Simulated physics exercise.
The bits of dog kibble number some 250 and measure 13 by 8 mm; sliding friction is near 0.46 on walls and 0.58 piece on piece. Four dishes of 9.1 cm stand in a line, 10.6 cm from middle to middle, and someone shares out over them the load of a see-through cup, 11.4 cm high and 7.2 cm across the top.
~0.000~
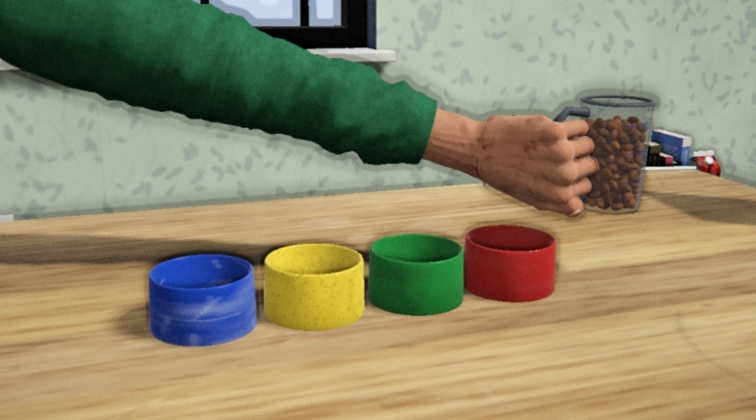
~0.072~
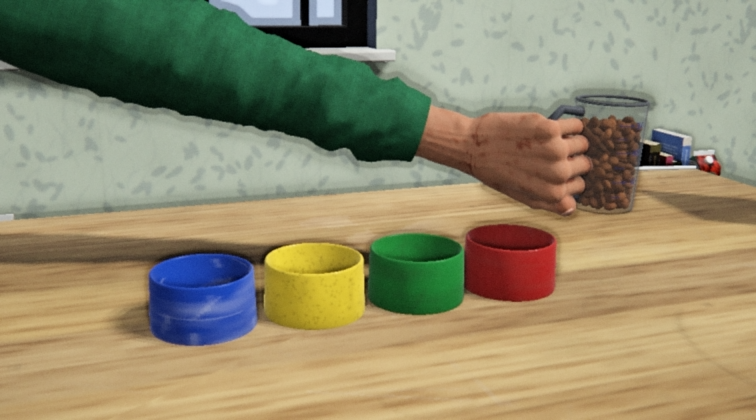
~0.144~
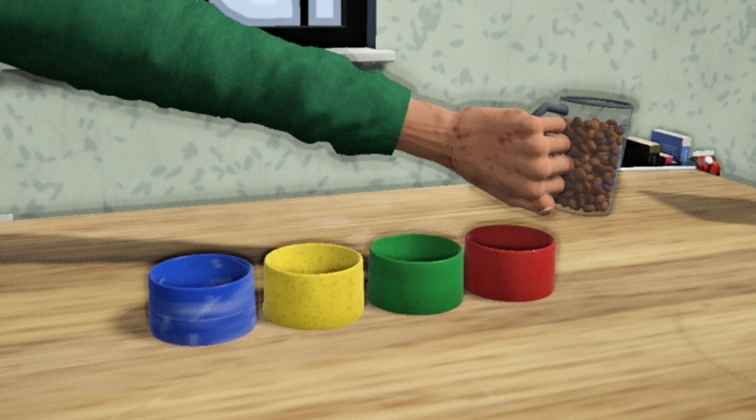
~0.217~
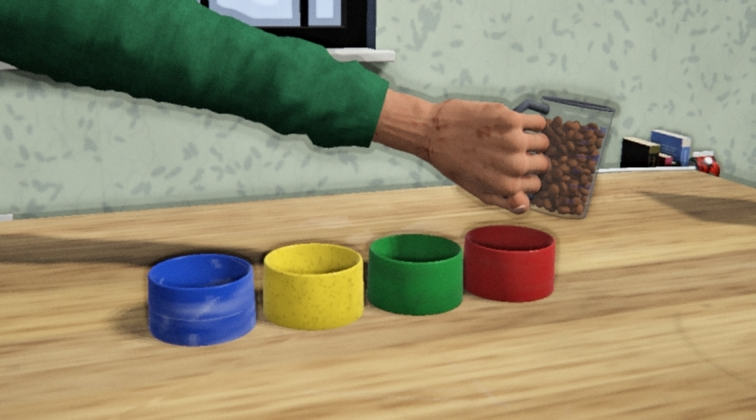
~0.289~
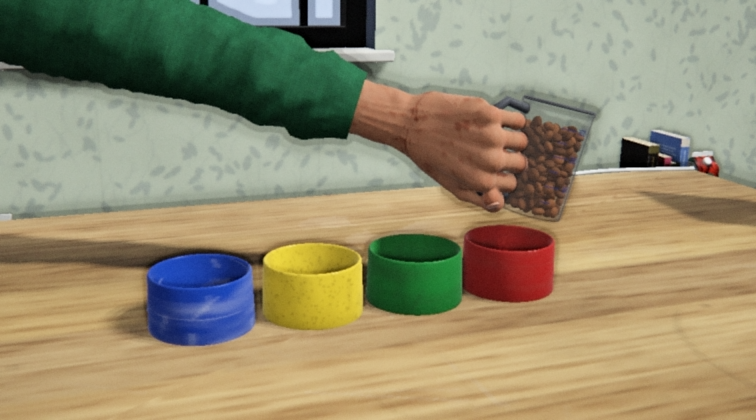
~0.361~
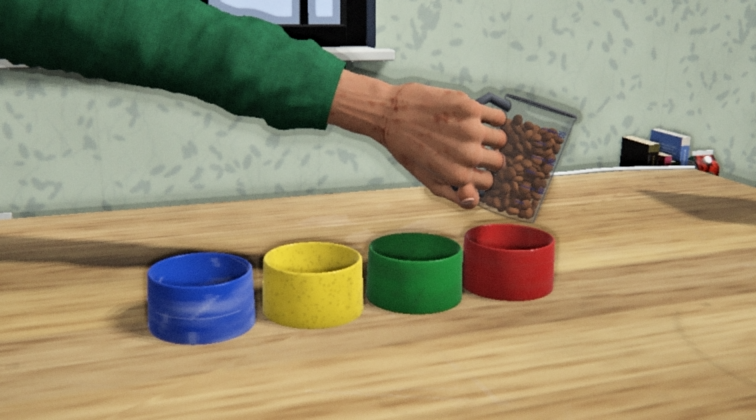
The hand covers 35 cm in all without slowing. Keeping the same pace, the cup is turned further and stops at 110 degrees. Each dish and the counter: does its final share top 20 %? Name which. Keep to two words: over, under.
Outcome: Red dish: Its share will not go past a fifth; blue dish: Its share will not go past a fifth; green dish: Its share will not go past a fifth; yellow dish: Its share will go past a fifth; counter: Its share will go past a fifth.
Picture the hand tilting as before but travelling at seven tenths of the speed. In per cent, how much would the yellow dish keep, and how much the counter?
In that case: Yellow 40, and counter 40.
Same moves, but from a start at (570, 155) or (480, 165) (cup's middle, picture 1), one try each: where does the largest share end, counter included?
Most goes to: Yellow; blue.
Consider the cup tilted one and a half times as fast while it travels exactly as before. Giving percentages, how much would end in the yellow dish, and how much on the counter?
Shares - yellow: 40, counter: 40.
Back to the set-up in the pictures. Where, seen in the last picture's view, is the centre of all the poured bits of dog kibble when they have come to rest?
Somewhere around (348, 295) in the final frame.
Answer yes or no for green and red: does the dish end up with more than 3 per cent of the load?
So green is a pass and red is a miss.
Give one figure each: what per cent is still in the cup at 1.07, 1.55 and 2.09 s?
Close to 100, 100 and 65 per cent respectively.
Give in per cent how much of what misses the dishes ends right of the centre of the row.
Roughly 50 %.
After 1.07 s, tilt 61 degrees; cup holds 100 %.
After 1.55 s, tilt 90 degrees; cup holds 100 %.
After 2.09 s, tilt 110 degrees; cup holds 65 %, green 5 %, yellow 10 %.
In the end, at 4.1 s, red 0 %, blue 0 %, green 10 %, yellow 40 %, counter 40 %, cup 10 %.
